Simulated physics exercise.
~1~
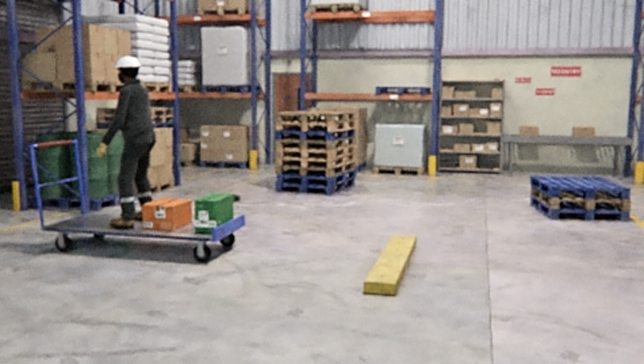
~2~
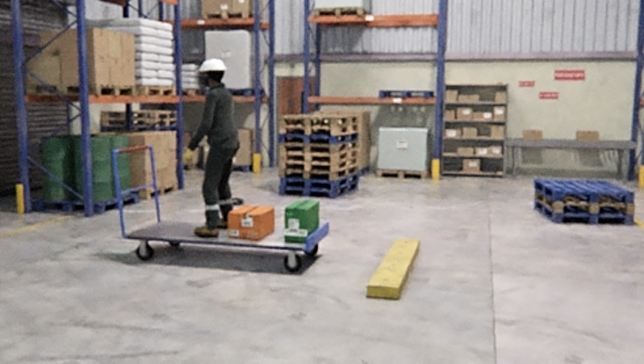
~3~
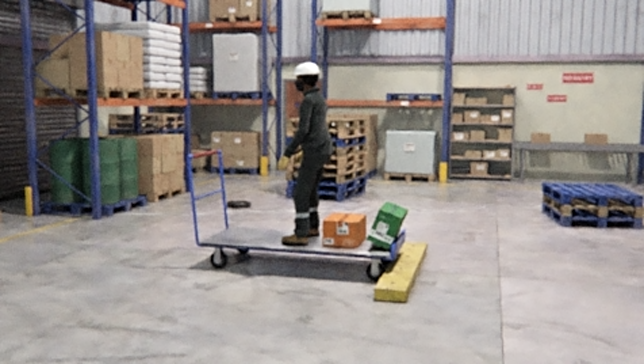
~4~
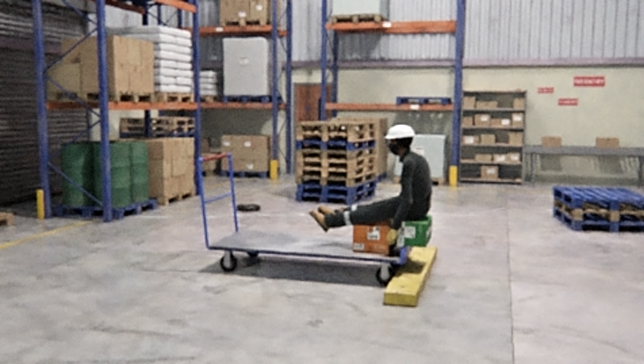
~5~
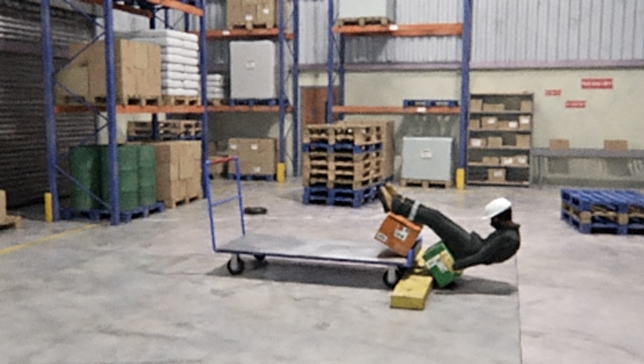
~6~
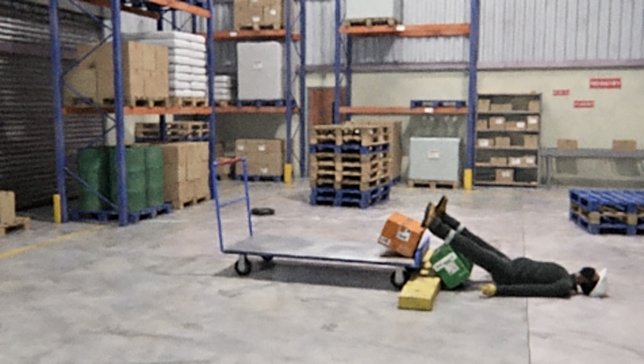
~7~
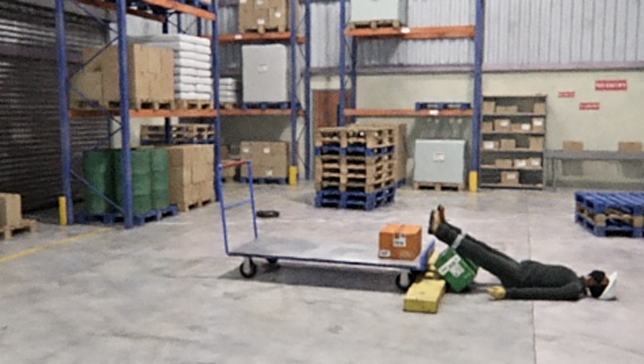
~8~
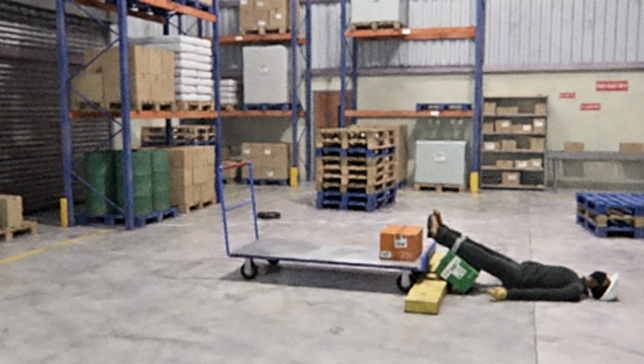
A trolley rolls right into a yellow beam, throwing its rider backward over the green parcel.
